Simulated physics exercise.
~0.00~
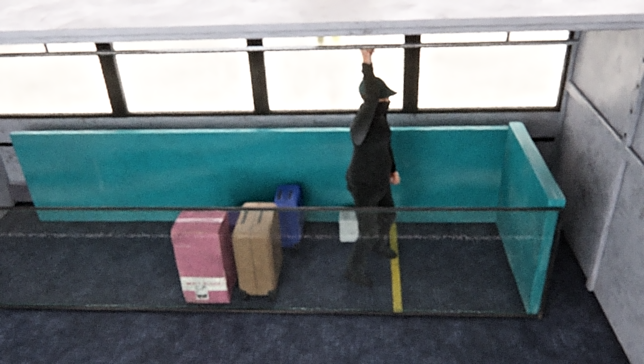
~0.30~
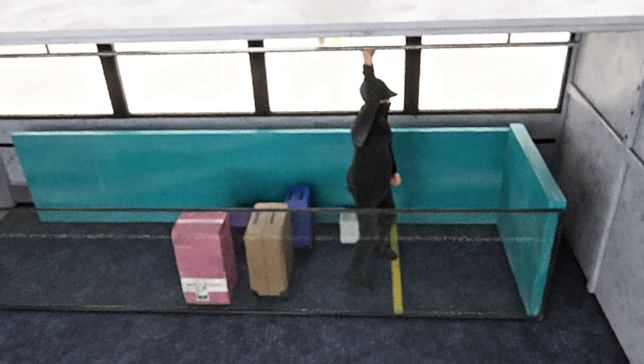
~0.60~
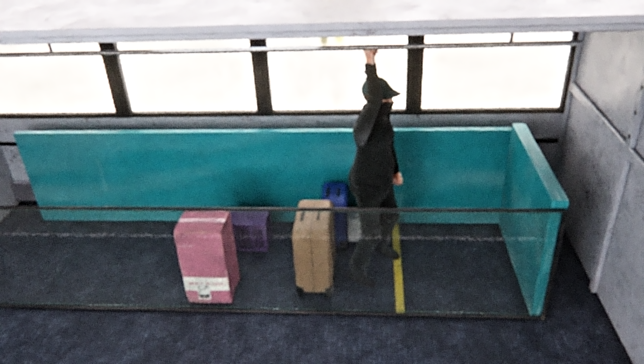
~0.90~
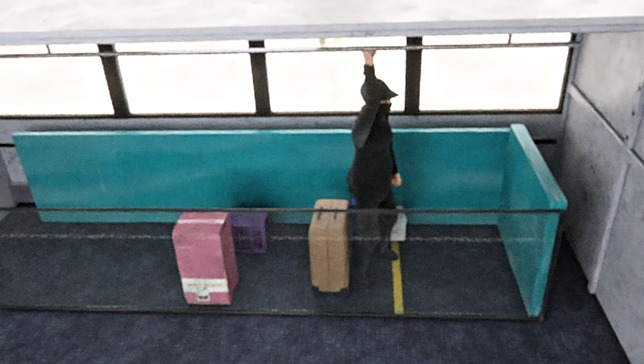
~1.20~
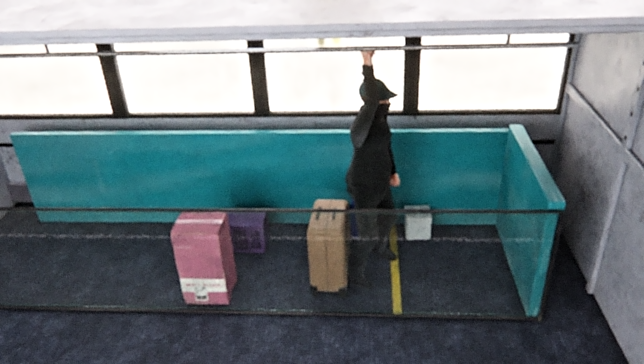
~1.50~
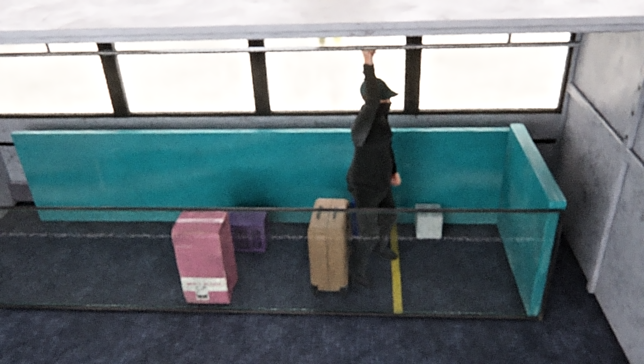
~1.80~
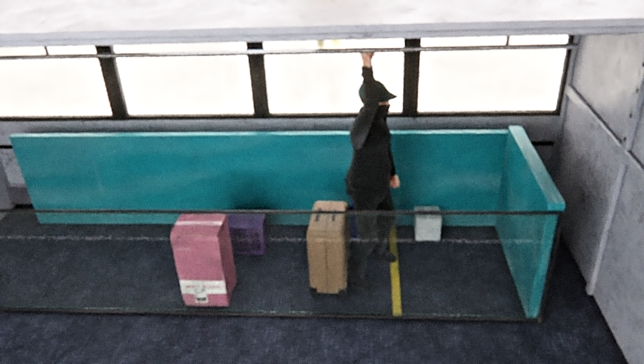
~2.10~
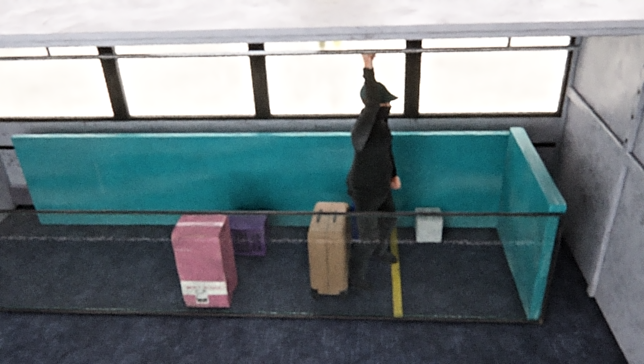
Bus luggage bay, brown and blue cases rolling right and stopping short of yellow line, white tub crossing it, passenger gripping rail.
